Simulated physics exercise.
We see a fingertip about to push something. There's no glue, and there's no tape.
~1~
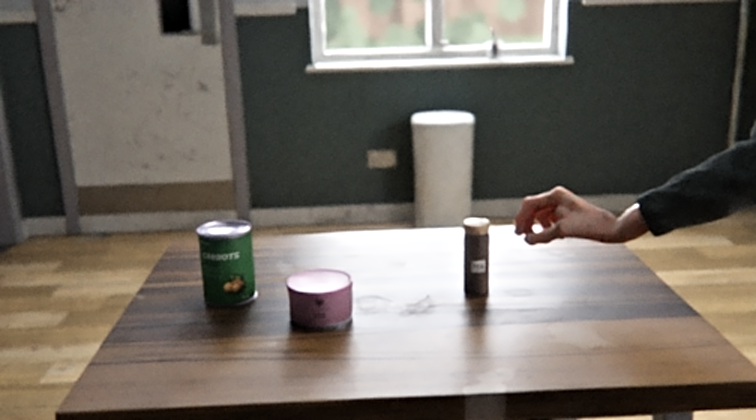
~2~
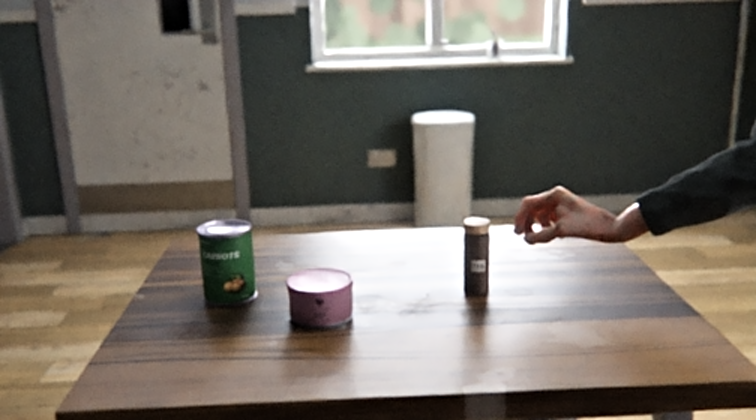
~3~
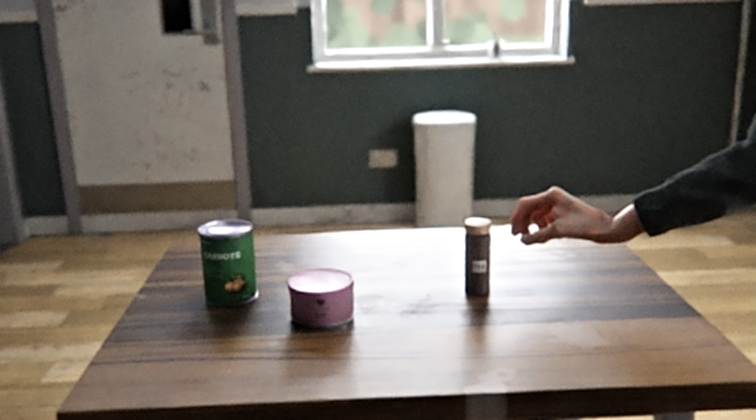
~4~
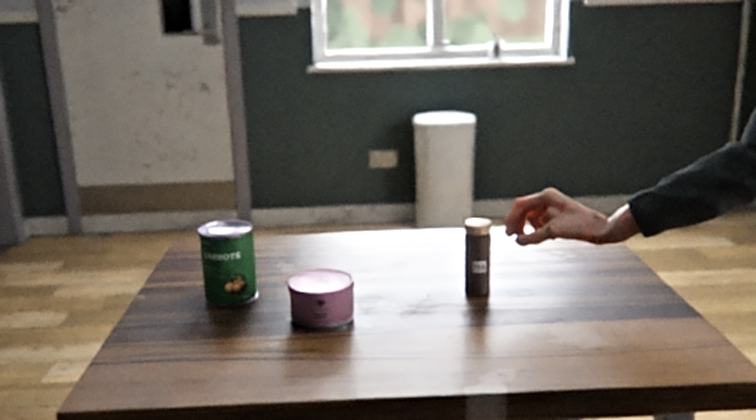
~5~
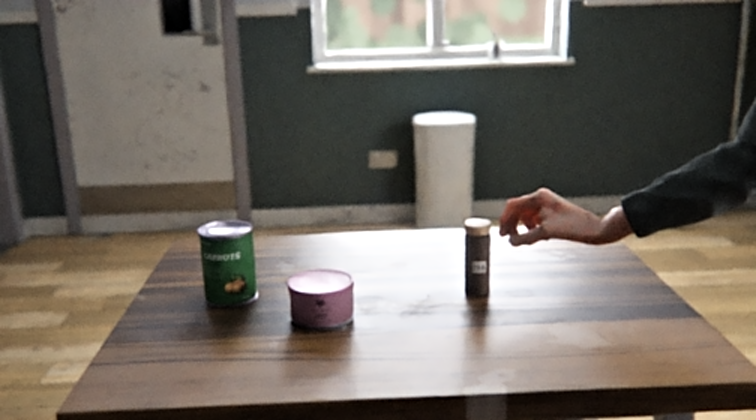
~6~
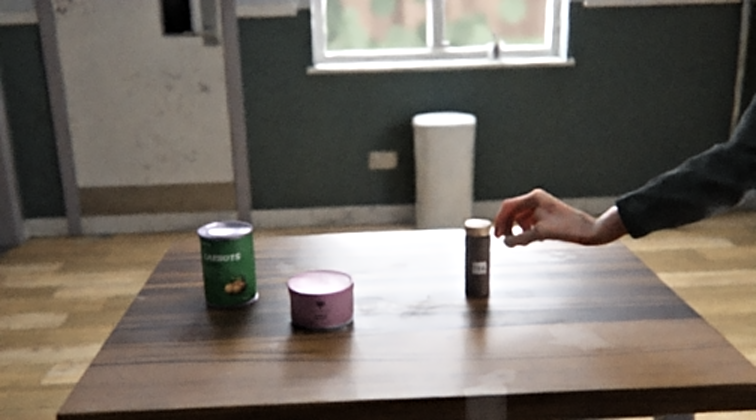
A hand reached in from the right and moved slightly left toward a small brown shaker on a wooden table, while the shaker, a green can and a short pink tin stayed still.
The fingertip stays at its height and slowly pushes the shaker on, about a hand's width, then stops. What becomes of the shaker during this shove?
It is brought down.
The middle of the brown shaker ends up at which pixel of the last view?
It winds up at roughly (422, 281).
Then, 0.30 s past the last view, brown shaker rocked 12° from its first pose near (470, 256).
Then, 0.70 s past the last view, brown shaker on its side near (427, 281).
Then, 1.10 s past the last view, brown shaker on its side near (422, 281).
Finally, down or leaning hard on the table, brown shaker. Final places as the last picture's camera would see them, brown shaker near (422, 281).
